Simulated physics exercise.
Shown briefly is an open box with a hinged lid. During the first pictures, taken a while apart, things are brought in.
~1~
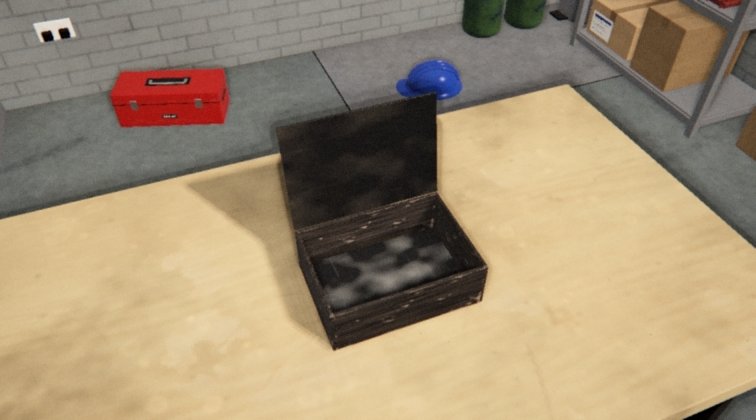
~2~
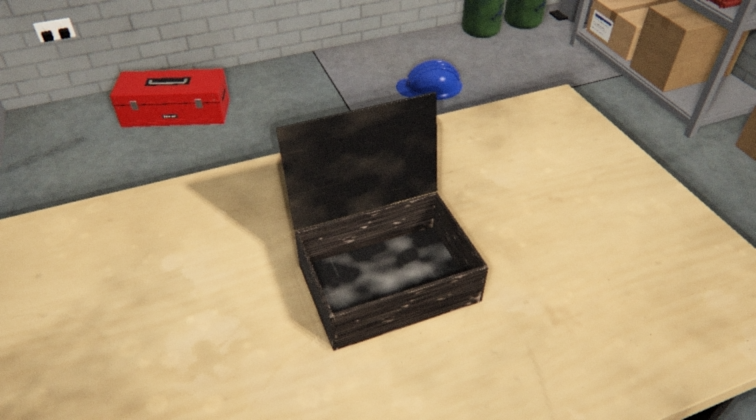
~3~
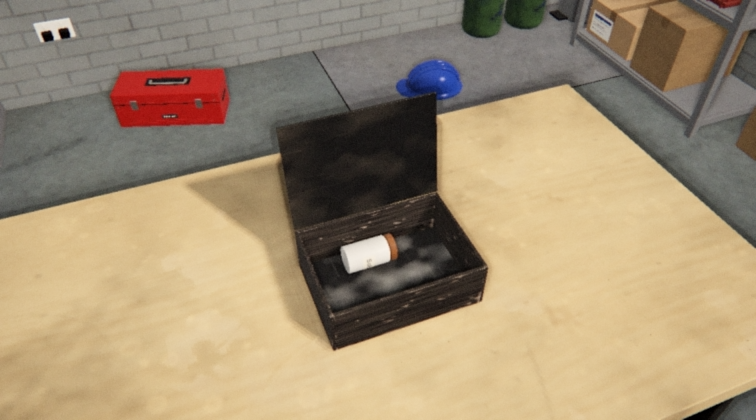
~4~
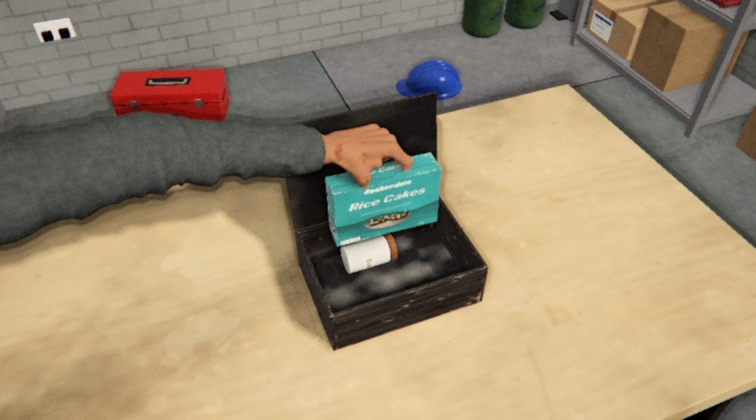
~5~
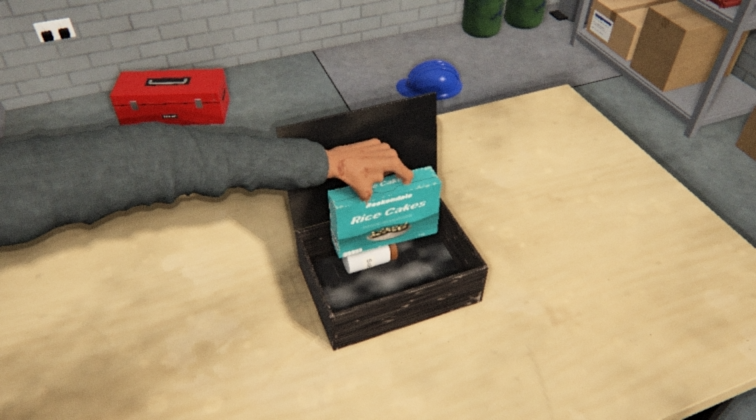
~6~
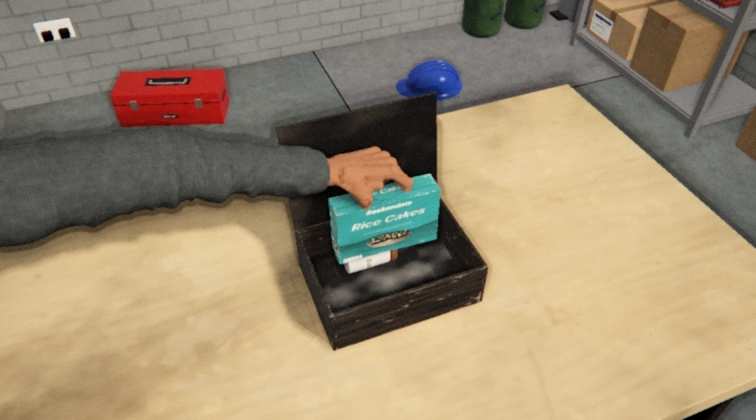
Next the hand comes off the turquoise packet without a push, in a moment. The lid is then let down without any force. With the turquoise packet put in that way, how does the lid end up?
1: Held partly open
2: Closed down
Closed down (2).
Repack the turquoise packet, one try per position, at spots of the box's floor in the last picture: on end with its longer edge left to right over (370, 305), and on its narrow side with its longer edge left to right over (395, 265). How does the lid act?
So, first it won't go down, then it fits down fine.
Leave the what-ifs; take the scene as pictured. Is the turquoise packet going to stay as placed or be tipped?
Looking at the last picture, it sits at an angle.
Then, 0.40 s past the last view, turquoise packet on its side near (398, 264).
Then, 1.30 s past the last view, lid 80° above the rim; turquoise packet on its side near (399, 284).
Then, 1.70 s past the last view, lid 47° above the rim; turquoise packet on its side near (399, 284).
Then, 2.00 s past the last view, lid 9° above the rim; turquoise packet on its side near (399, 284).
Finally, lid shut; down or leaning hard in the box, turquoise packet; white shaker still in place. Final places as the last picture's camera would see them, turquoise packet near (399, 284).
